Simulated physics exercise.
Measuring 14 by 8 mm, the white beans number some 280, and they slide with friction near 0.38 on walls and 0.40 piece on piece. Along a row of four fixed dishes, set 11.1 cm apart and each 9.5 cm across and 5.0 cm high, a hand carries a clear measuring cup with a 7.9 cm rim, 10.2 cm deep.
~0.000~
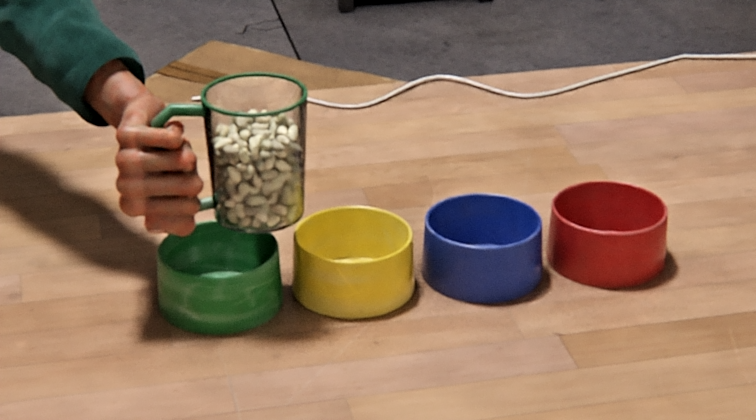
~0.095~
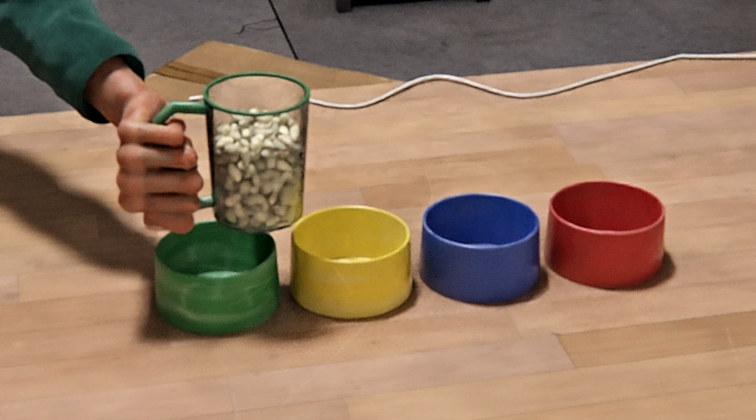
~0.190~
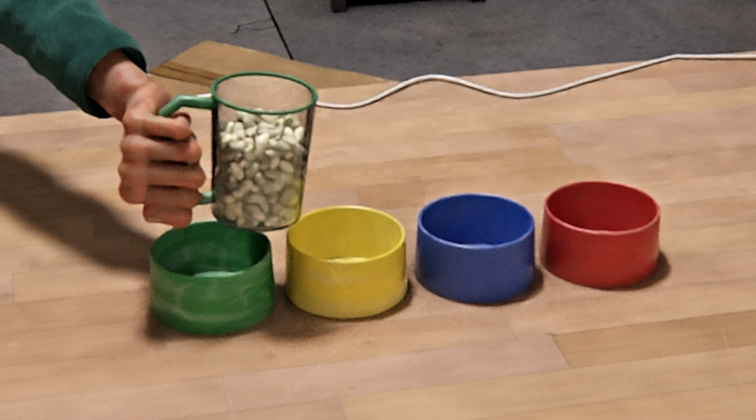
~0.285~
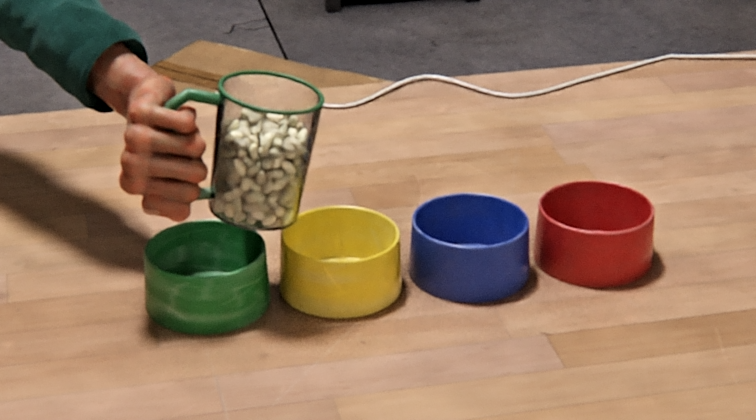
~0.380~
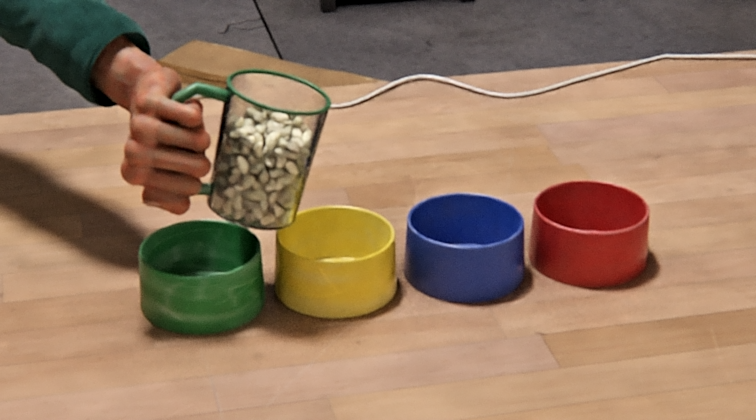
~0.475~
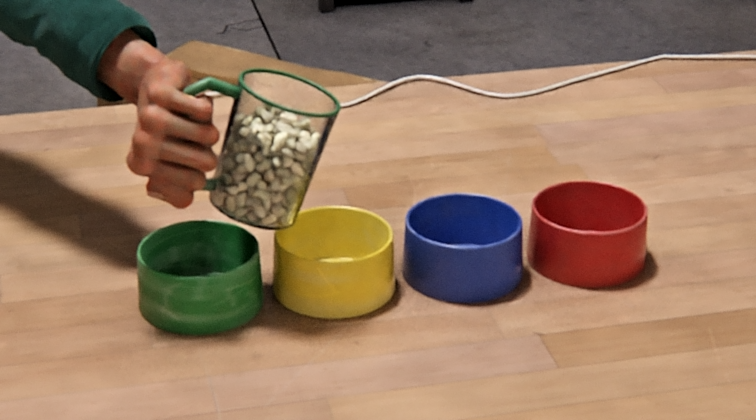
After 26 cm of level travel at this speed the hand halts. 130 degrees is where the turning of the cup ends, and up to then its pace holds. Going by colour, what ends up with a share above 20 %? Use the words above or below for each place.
Red dish: Below; blue dish: Above; green dish: Below; yellow dish: Below; counter: Above.
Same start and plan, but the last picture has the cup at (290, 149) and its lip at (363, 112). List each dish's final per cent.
Red 20; blue 40; green 0; yellow 0.
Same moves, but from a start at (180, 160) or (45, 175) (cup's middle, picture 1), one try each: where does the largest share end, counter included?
In the first try blue collects the most, and in the second it's yellow.
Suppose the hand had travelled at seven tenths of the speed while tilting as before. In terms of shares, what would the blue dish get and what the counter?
Result - blue dish: 100; counter: 0.
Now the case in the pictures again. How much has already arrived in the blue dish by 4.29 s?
About 65 percent up to now.
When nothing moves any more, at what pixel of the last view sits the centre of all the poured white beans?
Centre at rest, approx.: (492, 256) px.
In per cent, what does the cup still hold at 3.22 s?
About 0 per cent.
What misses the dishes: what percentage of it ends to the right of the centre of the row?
Roughly 100 %.
Then, at 2.12 s, tilt 93 degrees; cup holds 100 %.
After 3.22 s, tilt 130 degrees; cup holds 0 %, red 5 %, blue 65 %.
Then, at 4.29 s, tilt 130 degrees; cup holds 0 %, red 5 %, blue 65 %.
In the end, at 4.6 s, red 5 %, blue 65 %, green 0 %, yellow 0 %, counter 35 %.
